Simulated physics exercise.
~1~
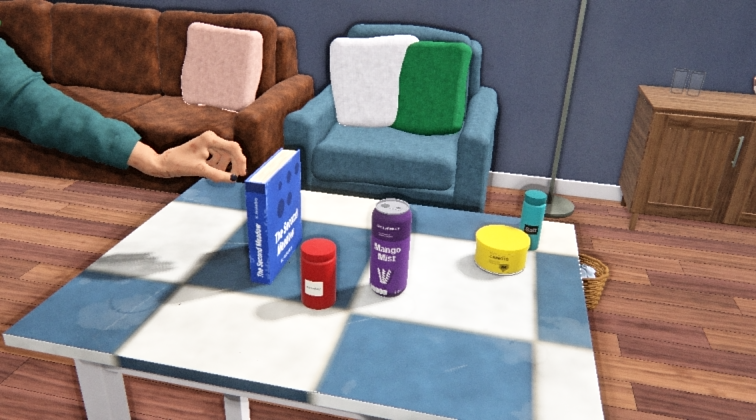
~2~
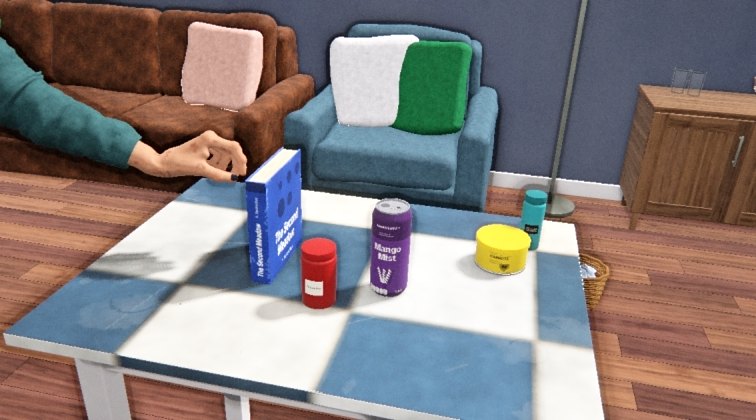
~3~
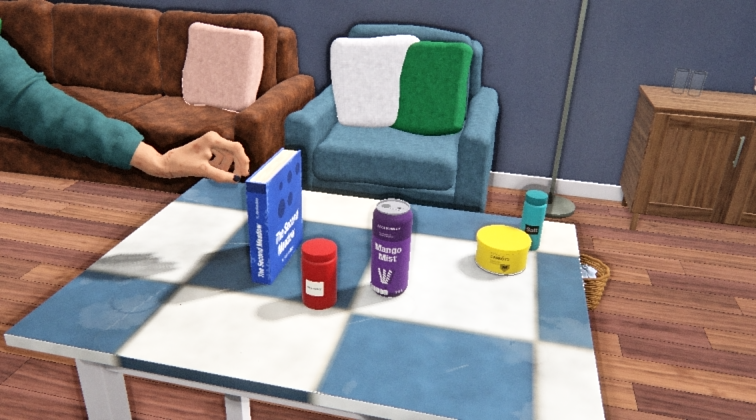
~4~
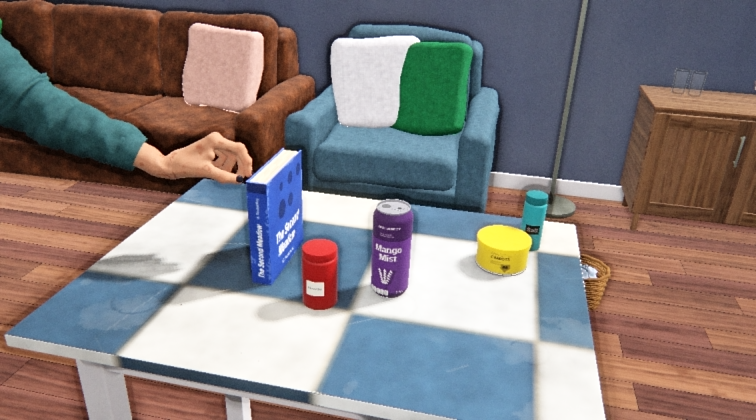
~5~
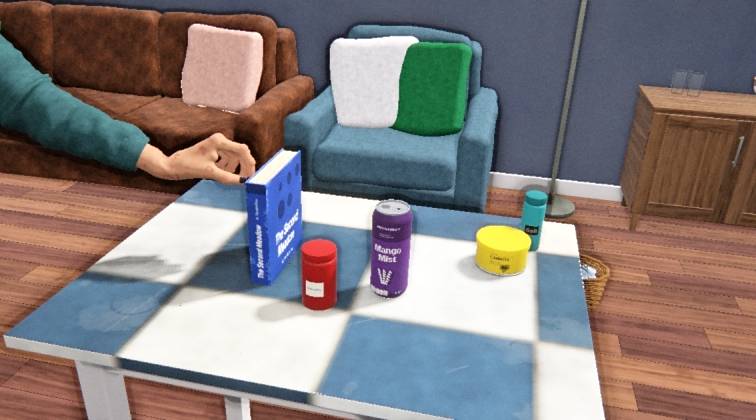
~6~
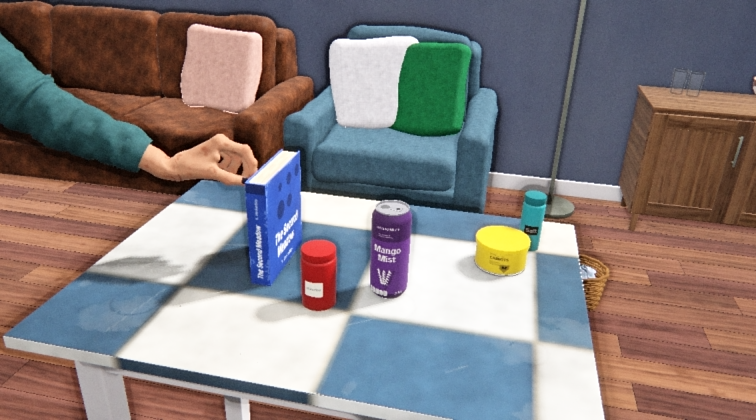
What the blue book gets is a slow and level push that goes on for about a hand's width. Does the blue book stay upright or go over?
It goes down.
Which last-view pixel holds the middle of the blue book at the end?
It winds up at roughly (332, 257).
Then, 0.90 s past the last view, blue book rocked 35° from its first pose near (307, 223).
Then, 1.10 s past the last view, blue book on its side near (331, 257).
Then, 1.40 s past the last view, blue book on its side near (332, 258).
Finally, down or leaning hard on the table, blue book. Final places as the last picture's camera would see them, blue book near (332, 258).
